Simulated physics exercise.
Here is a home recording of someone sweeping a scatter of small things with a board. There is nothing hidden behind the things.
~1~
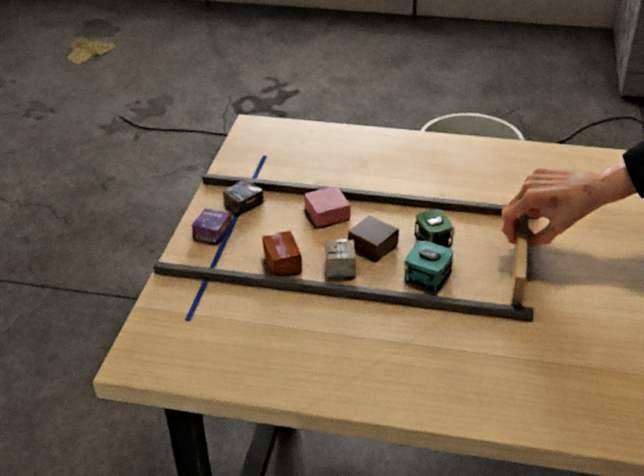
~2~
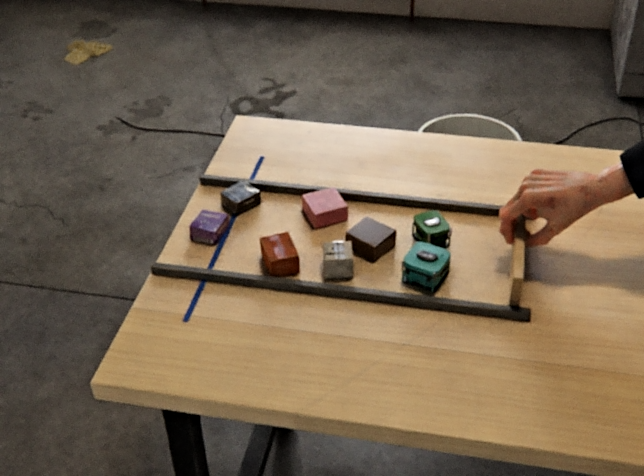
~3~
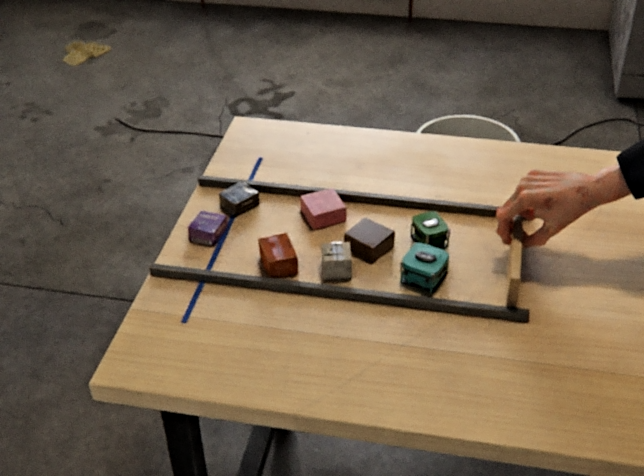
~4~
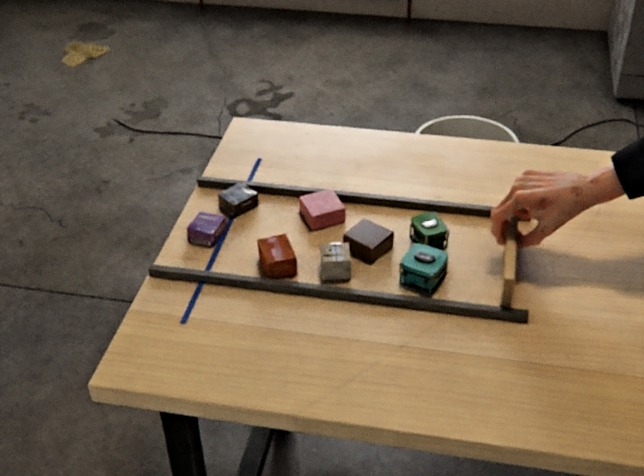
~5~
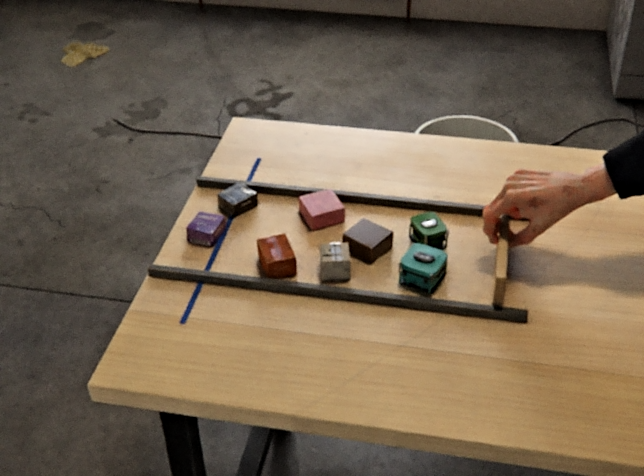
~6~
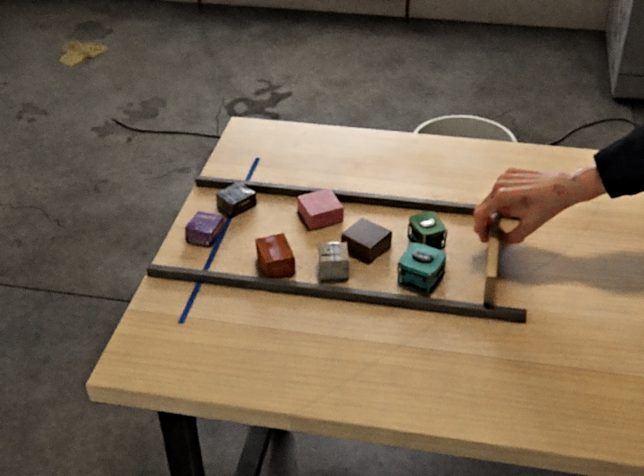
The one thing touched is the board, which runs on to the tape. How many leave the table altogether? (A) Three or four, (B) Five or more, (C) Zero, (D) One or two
Three or four (A).
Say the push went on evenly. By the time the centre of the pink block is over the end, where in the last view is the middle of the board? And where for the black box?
I'd say about (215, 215) for the first one and about (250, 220) for the second.
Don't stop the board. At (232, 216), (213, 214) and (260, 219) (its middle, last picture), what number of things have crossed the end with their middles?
It comes out as 3, then 5, then 0.
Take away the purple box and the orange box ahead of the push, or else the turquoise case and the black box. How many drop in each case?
1 and 0.
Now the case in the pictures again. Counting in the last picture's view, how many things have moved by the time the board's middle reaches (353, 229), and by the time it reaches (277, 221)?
Counts: 6 / 8.
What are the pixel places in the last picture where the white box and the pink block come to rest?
The white box stops around (163, 242); the pink block around (197, 190).
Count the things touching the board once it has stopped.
It touches 2.
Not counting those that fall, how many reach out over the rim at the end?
As for overhanging, the count is 3.
A little later, none off yet; purple box at rest near (205, 228); black box at rest near (236, 199); orange box at rest near (275, 256).
Next, none off yet; purple box moving near (201, 227); black box at rest near (234, 199); orange box shifted about its own width near (217, 248).
When it is over, the number that fall off is three or four; down, orange box, black box and purple box.
